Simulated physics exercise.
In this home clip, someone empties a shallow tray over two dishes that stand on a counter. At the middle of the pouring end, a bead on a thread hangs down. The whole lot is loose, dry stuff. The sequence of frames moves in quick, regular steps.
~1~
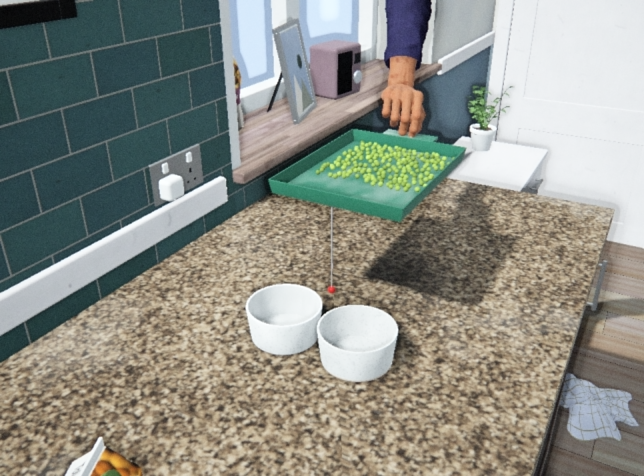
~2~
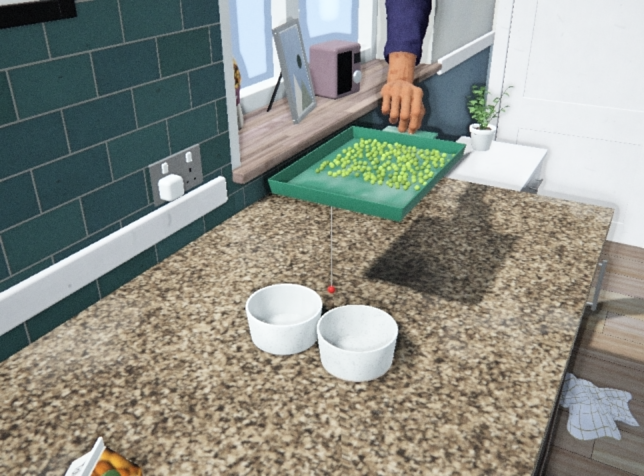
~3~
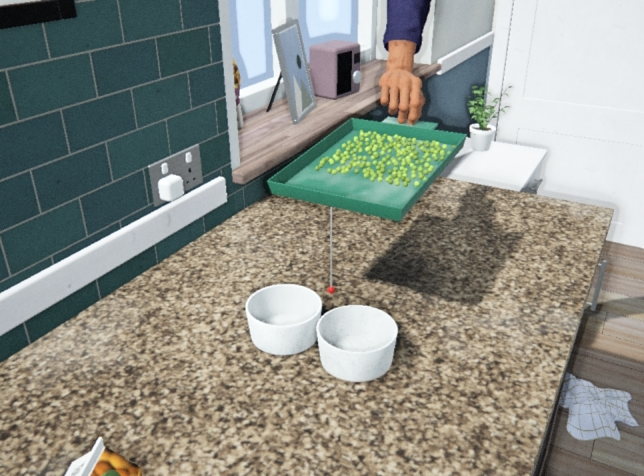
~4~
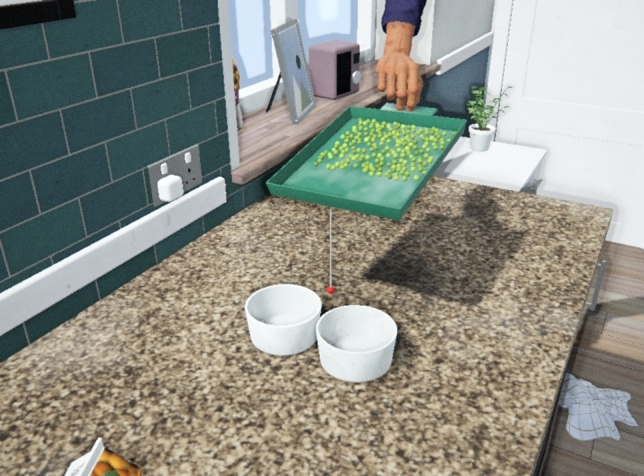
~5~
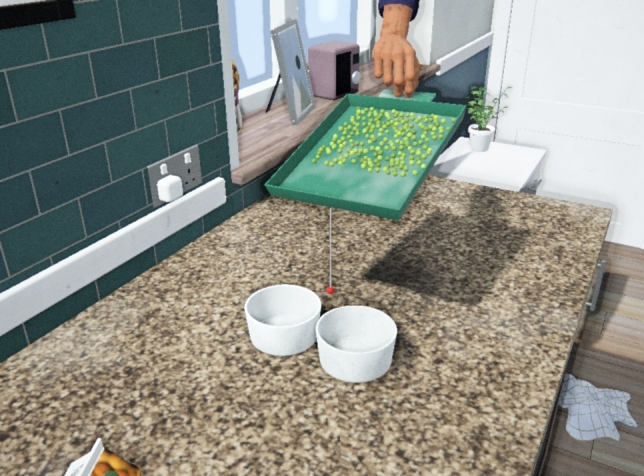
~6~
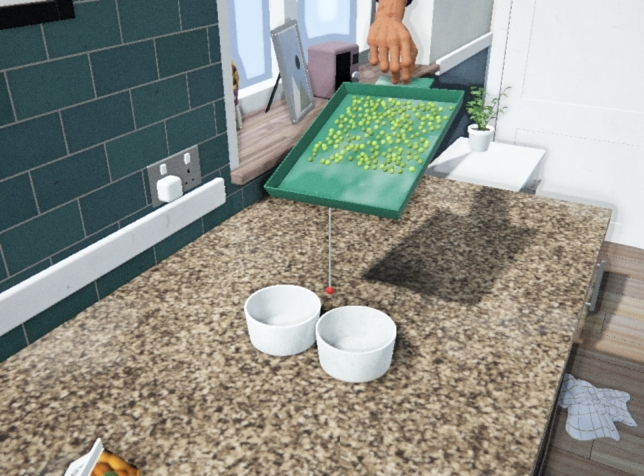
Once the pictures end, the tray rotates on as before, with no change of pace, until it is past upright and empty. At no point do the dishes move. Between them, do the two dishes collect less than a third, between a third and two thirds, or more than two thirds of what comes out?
Misses below a third.
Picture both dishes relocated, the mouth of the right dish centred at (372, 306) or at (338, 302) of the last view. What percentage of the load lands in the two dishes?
About 10 per cent first, then about 40 per cent.
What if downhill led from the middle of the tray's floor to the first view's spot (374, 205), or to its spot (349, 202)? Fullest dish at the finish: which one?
Case 1 - the one at right; case 2 - the one at right.
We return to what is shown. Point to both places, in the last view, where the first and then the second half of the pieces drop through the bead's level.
It passes near (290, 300) first and then near (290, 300).
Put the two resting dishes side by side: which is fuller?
At rest, the fuller dish is the one at left.
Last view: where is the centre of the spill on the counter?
I'd put the middle somewhere around (244, 377) in the last picture.
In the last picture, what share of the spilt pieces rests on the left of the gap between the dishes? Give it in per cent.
Share on the left: Near 90 %.
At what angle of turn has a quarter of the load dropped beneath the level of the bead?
Approx. reading: About 85°.
Shortly afterwards, tray tipped steeply; the bulk on the tray; only a few in the left dish; near a quarter in the air.
Next, tray tipped past a quarter turn; near a third on the tray; a little in the right dish; near a quarter in the left dish; a little outside both; near a quarter in the air.
Some moments later, tray tipped past a quarter turn; near a quarter in the right dish; near two thirds in the left dish; near a quarter outside both.
In the end, tray tipped past a quarter turn; near a quarter in the right dish; near two thirds in the left dish; near a quarter outside both.
